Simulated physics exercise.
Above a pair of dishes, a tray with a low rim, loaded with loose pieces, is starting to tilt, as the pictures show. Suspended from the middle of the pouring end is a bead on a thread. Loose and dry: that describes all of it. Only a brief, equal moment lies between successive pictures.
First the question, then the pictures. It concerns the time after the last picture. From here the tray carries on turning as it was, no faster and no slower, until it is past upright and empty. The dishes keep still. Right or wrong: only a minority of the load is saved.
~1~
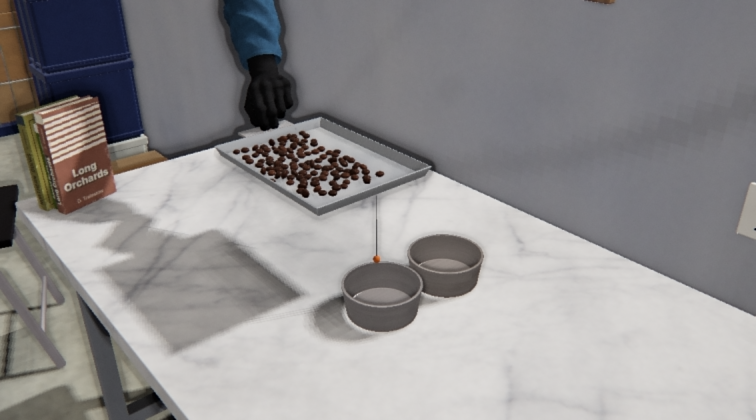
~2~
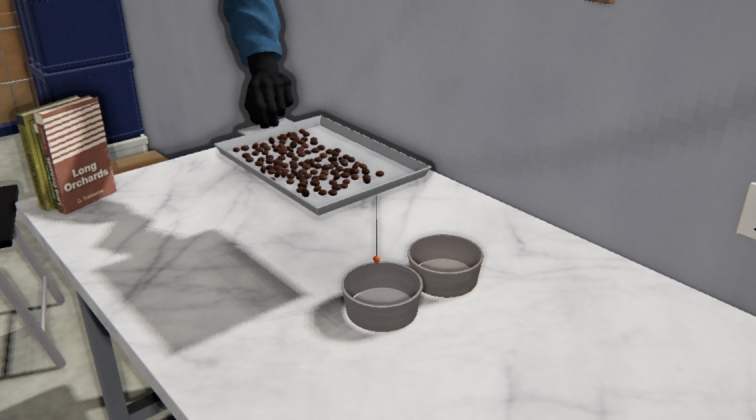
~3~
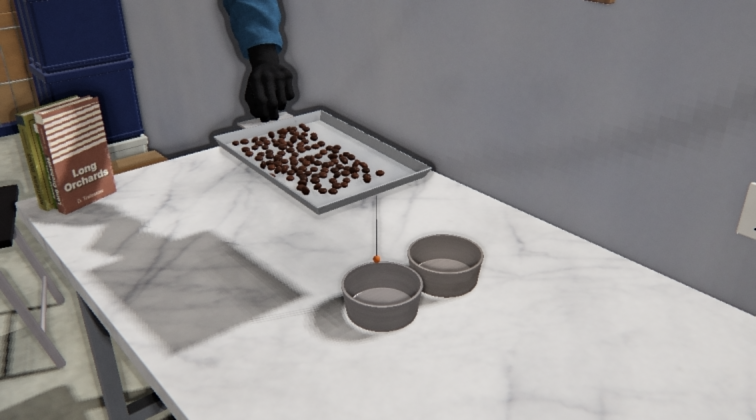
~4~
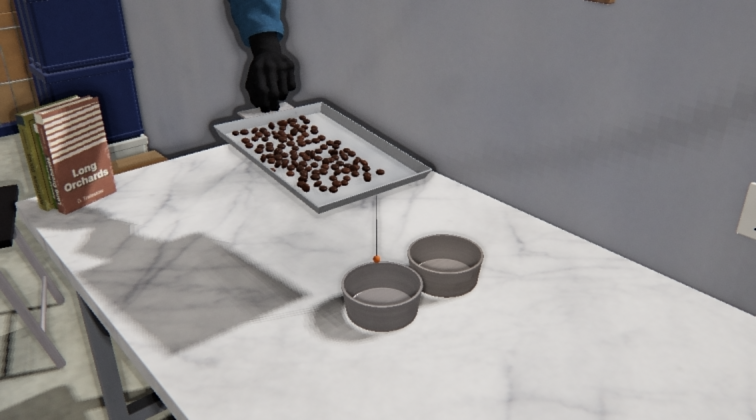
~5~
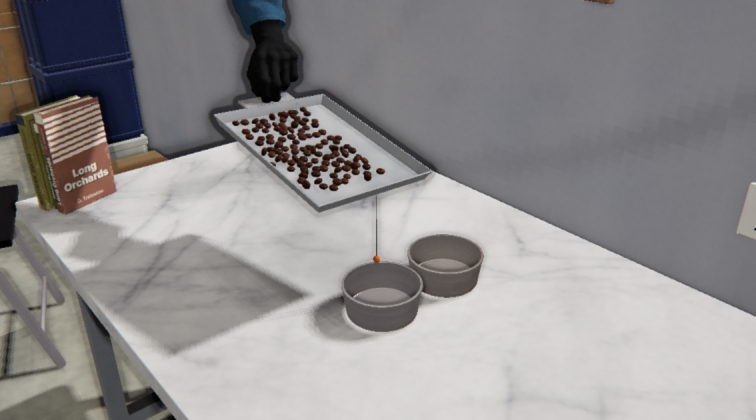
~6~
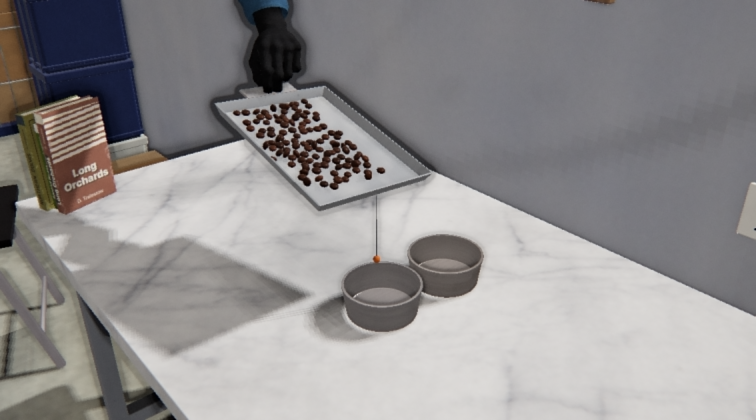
Wrong, most of it is saved.
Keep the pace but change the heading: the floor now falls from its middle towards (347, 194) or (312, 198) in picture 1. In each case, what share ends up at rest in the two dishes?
40 % then 10 %, roughly.
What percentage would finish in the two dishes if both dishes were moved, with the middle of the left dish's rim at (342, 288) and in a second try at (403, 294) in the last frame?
You'd get near 60 per cent and afterwards near 70 per cent.
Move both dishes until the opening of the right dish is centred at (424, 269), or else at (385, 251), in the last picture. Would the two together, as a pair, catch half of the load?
At place one the bulk; at place two the minor share.
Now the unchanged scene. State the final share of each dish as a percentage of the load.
About: Left dish 30, right dish 60 per cent.
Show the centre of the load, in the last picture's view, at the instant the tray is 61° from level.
I'd put the middle close to (403, 186).
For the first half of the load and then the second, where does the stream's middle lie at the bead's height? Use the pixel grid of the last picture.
(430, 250) for the early half, (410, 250) for the late half.
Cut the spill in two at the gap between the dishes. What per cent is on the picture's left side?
Close to 50 %.
Soon, tray tipped steeply; about two thirds on the tray; a stray few in the left dish; a small part in the right dish; about a quarter in the air.
A while on, tray tipped past a quarter turn; about a third in the left dish; about half in the right dish; a small part outside both; a small part in the air.
Towards the end, tray tipped past a quarter turn; about a third in the left dish; about half in the right dish; a small part outside both.
Finally, tray tipped past a quarter turn; about a third in the left dish; about half in the right dish; a small part outside both.
